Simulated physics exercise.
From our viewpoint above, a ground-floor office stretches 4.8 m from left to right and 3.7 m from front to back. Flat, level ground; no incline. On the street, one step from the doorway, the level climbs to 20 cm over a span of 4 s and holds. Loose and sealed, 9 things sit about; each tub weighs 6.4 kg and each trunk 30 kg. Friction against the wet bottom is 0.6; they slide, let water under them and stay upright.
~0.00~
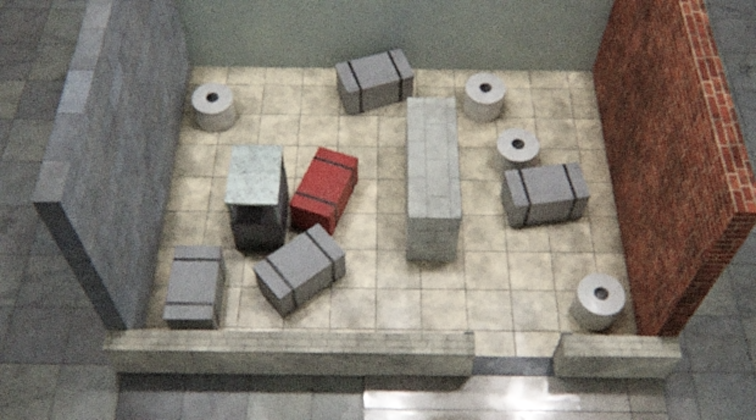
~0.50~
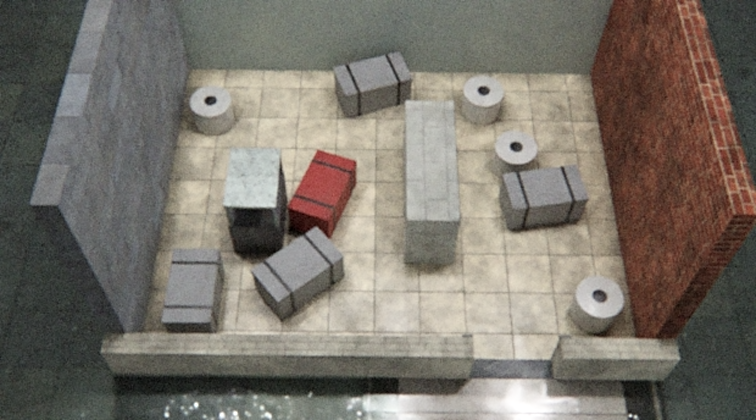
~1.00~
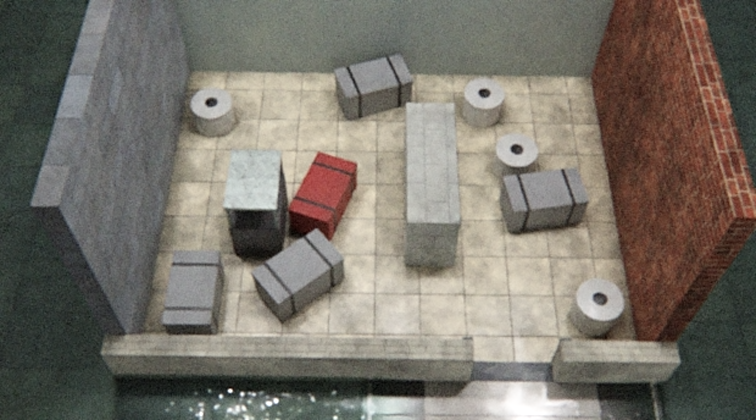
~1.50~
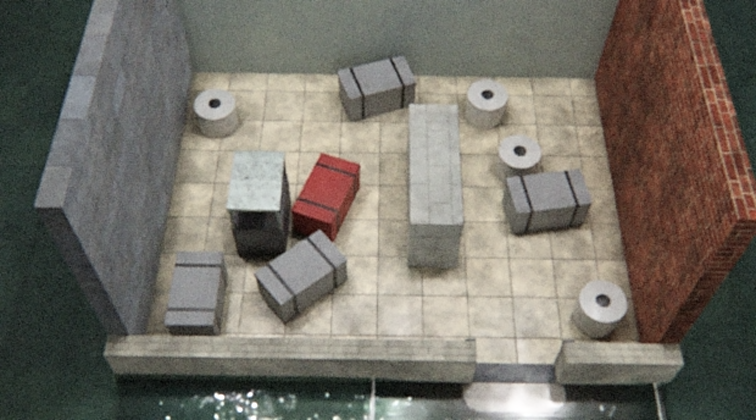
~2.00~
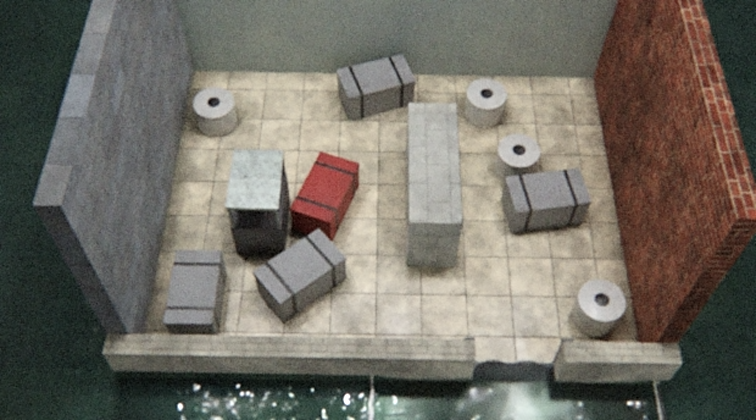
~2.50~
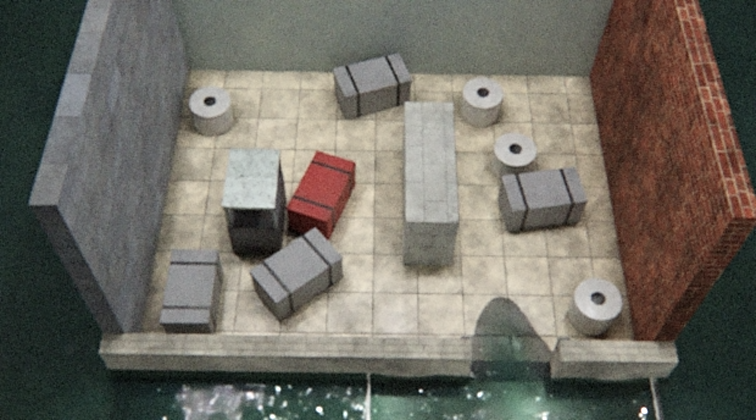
Dark water spreads over the grey paving around a ground-floor room with a pale tiled floor, seen from above between a grey left wall and a brick right wall. A red trunk lies left of centre among grey trunks, pale rolls, a dark cabinet and a long pale block. The glinting water covers the street, then a dark patch enters the doorway; the objects stay put while the view jitters slightly.
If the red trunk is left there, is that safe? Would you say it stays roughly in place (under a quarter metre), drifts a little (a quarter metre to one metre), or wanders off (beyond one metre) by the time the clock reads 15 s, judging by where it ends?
I would say it stays roughly in place.
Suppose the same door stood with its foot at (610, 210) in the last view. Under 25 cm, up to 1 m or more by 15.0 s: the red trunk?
Well, the red trunk sits tight in that setup.
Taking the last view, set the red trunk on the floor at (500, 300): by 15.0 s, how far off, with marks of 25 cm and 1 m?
Answer: It covers a big distance.
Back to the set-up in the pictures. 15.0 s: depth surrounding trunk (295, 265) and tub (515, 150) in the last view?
Depth approx. 6 cm / 13 cm.
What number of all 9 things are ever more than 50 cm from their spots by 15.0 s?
I make that 5.
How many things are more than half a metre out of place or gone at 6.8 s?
0.
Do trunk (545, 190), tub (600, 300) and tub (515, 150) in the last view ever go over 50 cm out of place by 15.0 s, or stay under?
Well, in sequence it's farther, farther, farther.
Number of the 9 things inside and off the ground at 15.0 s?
I get 5.
After 3.5 s the red trunk is near (322, 185), 0.0 m from its start, aground; 0 afloat.
After 6.8 s the red trunk is near (322, 185), 0.0 m from its start, aground; 1 afloat.
After 11.0 s the red trunk is near (322, 185), 0.0 m from its start, aground; 4 afloat.
After 15.0 s the red trunk is near (322, 185), 0.0 m from its start, aground; 5 afloat.
